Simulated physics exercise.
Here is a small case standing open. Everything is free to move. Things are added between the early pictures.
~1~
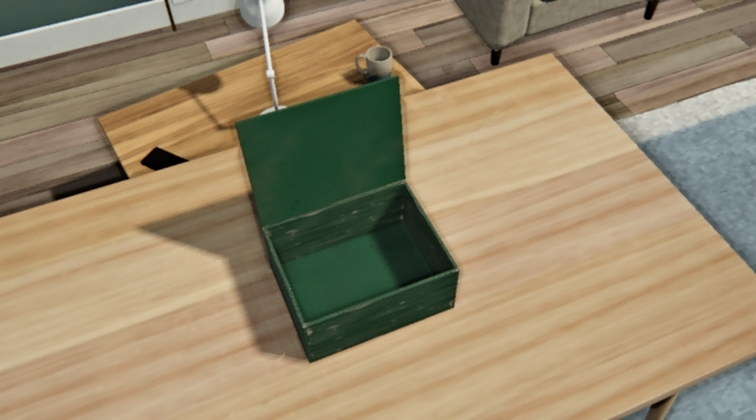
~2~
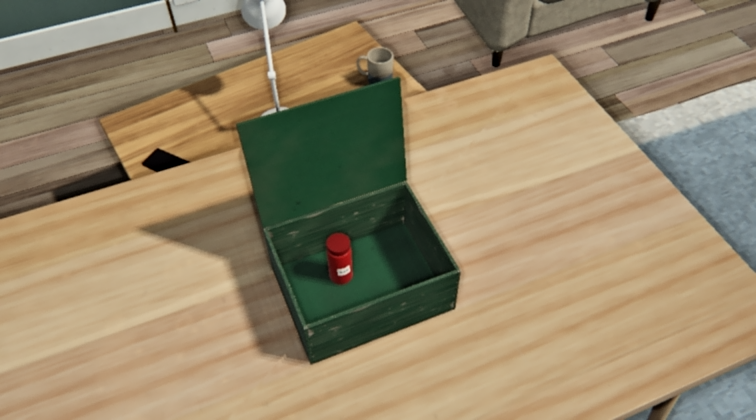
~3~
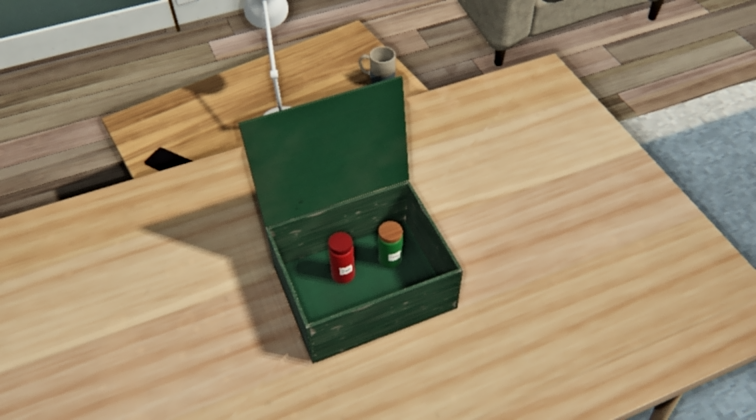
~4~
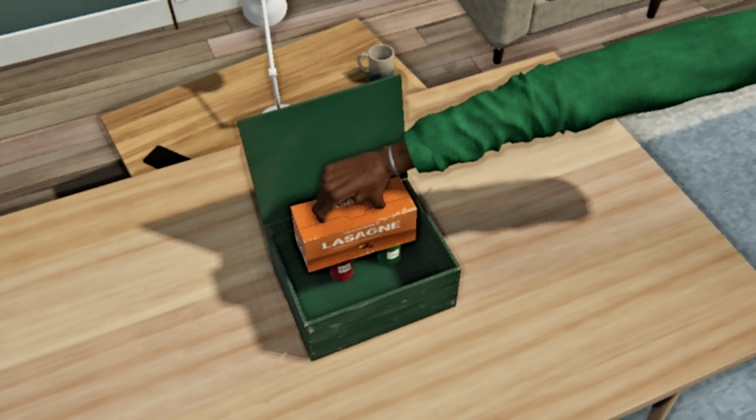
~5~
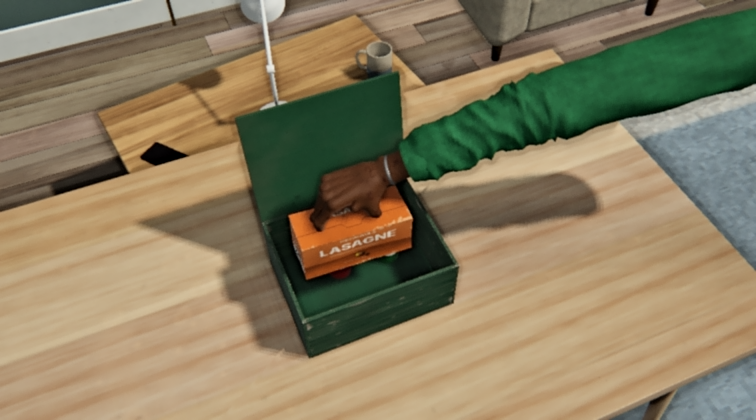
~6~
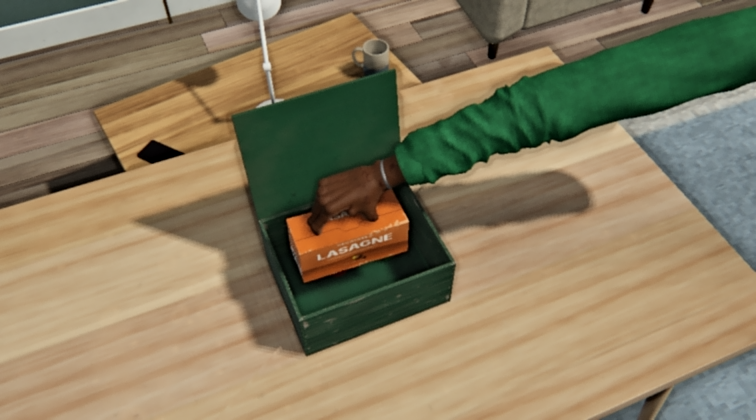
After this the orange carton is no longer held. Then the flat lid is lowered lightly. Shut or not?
The lid shuts flat.
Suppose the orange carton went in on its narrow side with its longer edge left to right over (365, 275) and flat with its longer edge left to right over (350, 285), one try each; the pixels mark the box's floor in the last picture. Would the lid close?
In the first case it closes; in the second case it sits on the rim.
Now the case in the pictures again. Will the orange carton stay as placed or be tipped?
It tips.
Then, 0.80 s on from there, lid starting down; orange carton on its side near (363, 292).
Then, 1.60 s on from there, lid 58° above the rim; orange carton on its side near (363, 292).
Then, 1.90 s on from there, lid 18° above the rim; orange carton on its side near (363, 292).
In the end, lid shut; toppled in the box, orange carton; the other 2 unmoved. At the end, from the last picture's camera, orange carton near (363, 292).
